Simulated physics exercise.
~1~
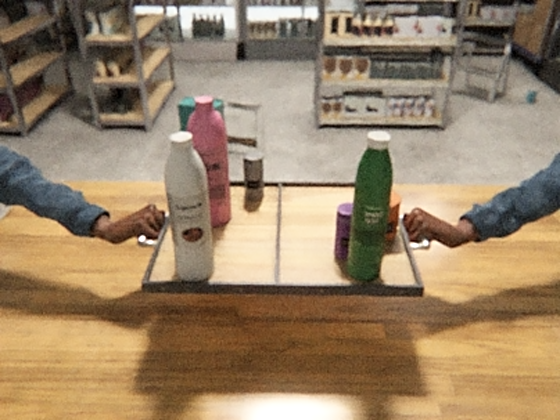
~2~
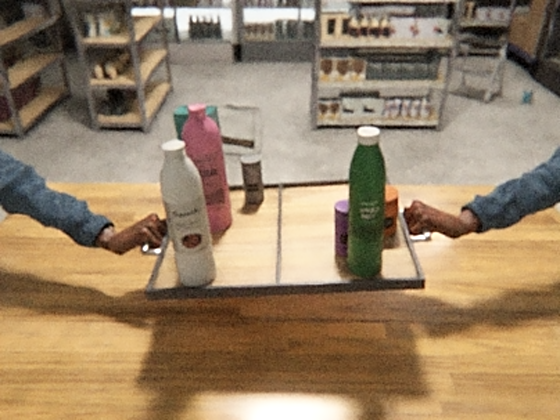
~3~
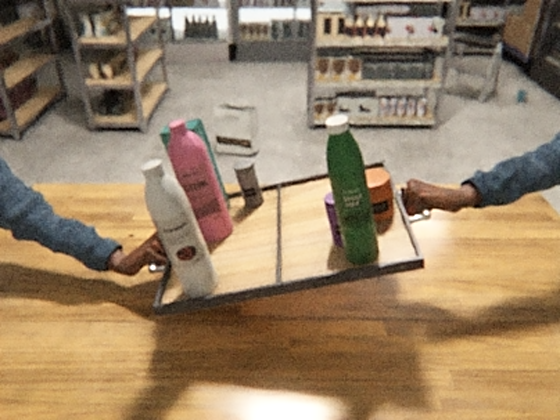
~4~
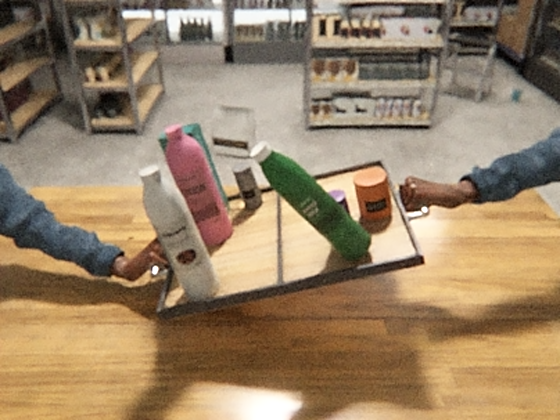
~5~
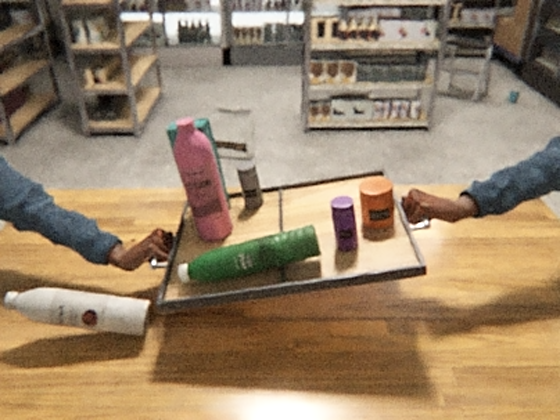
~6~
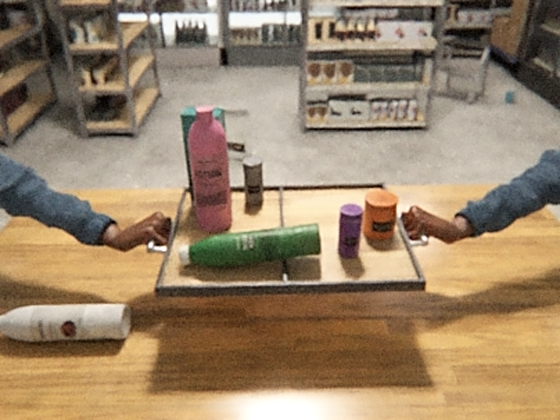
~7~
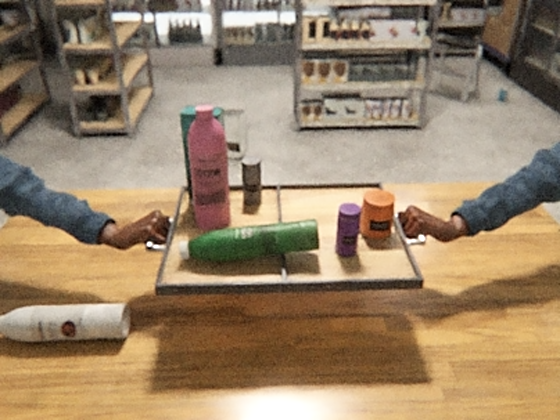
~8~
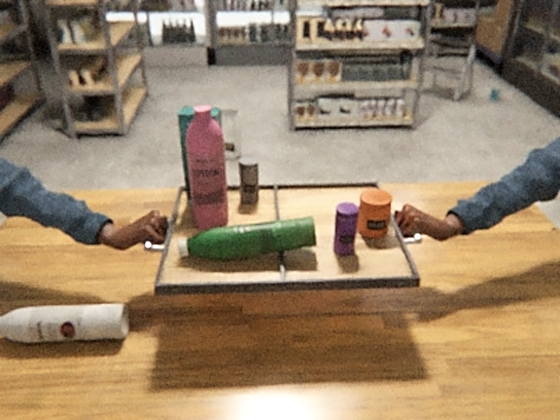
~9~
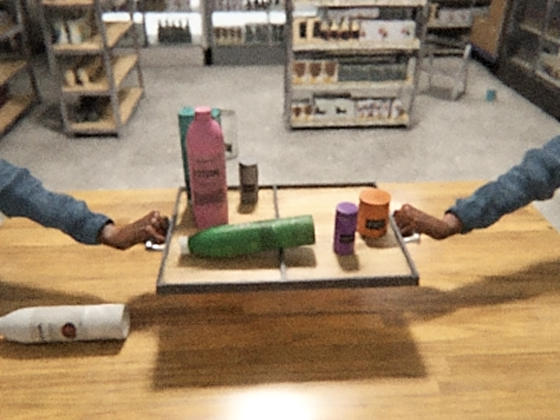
In a shop, two hands tilting a tray left, the green bottle toppling, the white one falling onto the counter, then levelling it.
